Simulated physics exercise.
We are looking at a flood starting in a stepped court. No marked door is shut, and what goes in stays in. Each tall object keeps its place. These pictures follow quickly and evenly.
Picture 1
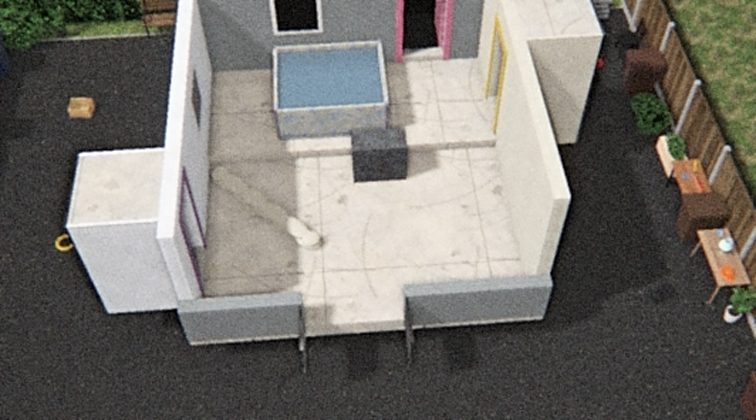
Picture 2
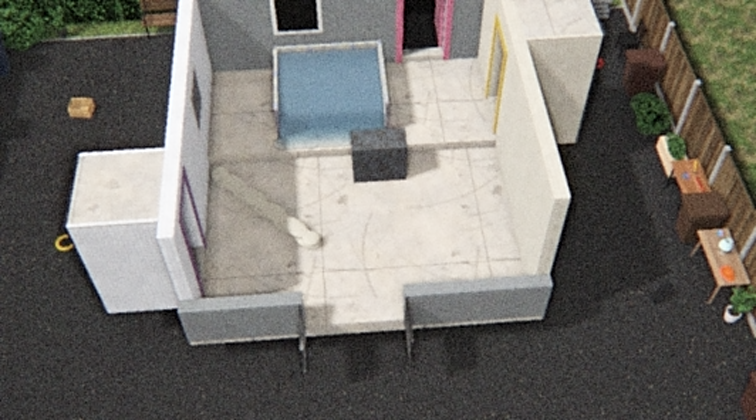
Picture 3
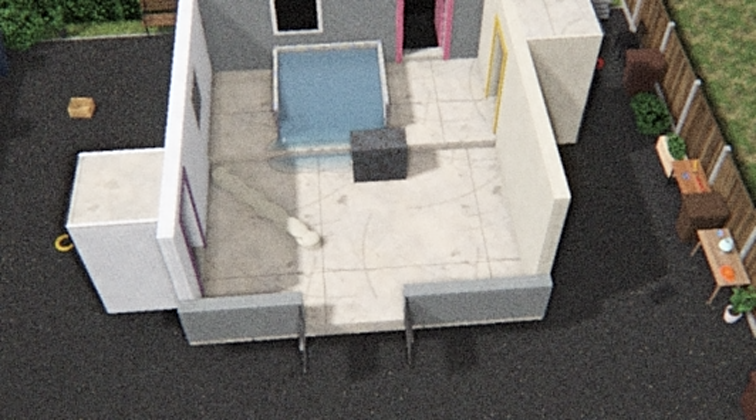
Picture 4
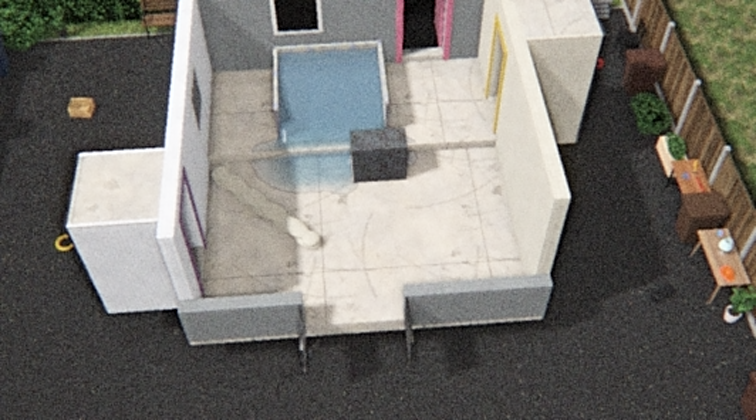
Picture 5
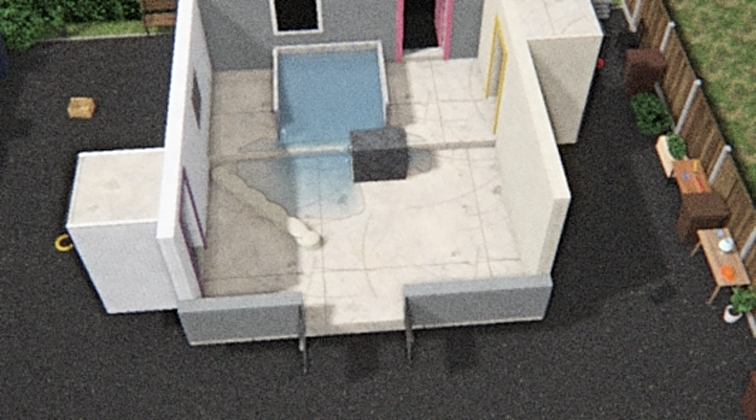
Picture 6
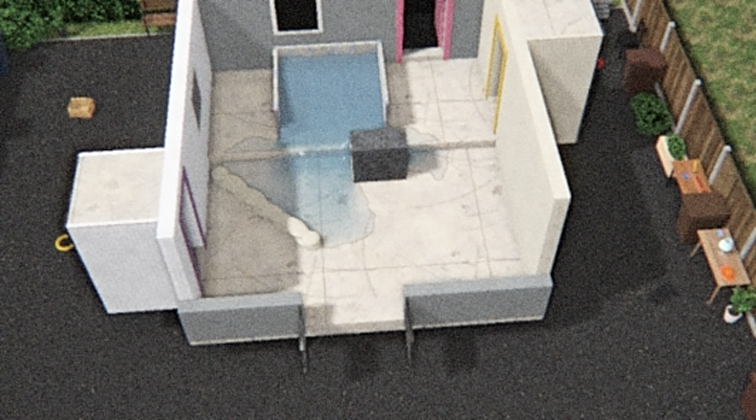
A stepped court with a pale, cracked floor is seen from high above, enclosed by white and grey walls on dark ground. A tank of blue water sits at the back near a pink-framed doorway, with a dark grey block before it and a pale bar lying at left. The tank's front opens and water pours out, spreading forward past the block and along the bar, while the camera stays still.
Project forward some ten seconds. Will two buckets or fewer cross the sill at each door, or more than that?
Outcome: The yellow door will not count as flooded; the pink door will not count as flooded; the purple door will not count as flooded.
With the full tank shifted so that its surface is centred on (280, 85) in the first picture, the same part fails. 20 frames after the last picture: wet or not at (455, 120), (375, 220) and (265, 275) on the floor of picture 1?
Going through the three places: Out of reach, in the spill, in the spill.
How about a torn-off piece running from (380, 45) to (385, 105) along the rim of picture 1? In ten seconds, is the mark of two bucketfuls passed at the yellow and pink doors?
Yellow: Beyond the mark, pink: Beyond the mark.
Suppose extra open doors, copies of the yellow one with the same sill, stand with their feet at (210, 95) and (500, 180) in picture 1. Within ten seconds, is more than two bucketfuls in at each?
Going through them as given, the first one remains within the limit and the second one tops the limit.
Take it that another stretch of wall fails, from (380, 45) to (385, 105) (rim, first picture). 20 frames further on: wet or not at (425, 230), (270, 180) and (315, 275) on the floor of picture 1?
Respectively: Drenched, parched and parched.
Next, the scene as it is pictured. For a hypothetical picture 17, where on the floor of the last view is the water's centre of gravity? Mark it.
That comes out near (344, 178).
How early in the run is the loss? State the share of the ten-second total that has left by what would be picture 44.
Roughly 65 percent of it.
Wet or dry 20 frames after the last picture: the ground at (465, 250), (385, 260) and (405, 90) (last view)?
Result, in order: Waterlogged / waterlogged / unflooded.
A moment on, water covers 35 % of the floor; the yellow door not reached, the pink door not reached, the purple door not reached.
Next, water covers 60 % of the floor; the yellow door wet at the sill, nothing in, the pink door not reached, the purple door wet at the sill, nothing in.
Then, water covers 60 % of the floor; the yellow door wet at the sill, nothing in, the pink door not reached, the purple door wet at the sill, nothing in.
Later, water covers 65 % of the floor; the yellow door wet at the sill, nothing in, the pink door wet at the sill, nothing in, the purple door wet at the sill, nothing in.
In the end, water covers 65 % of the floor; the yellow door wet at the sill, nothing in, the pink door wet at the sill, nothing in, the purple door wet at the sill, nothing in.
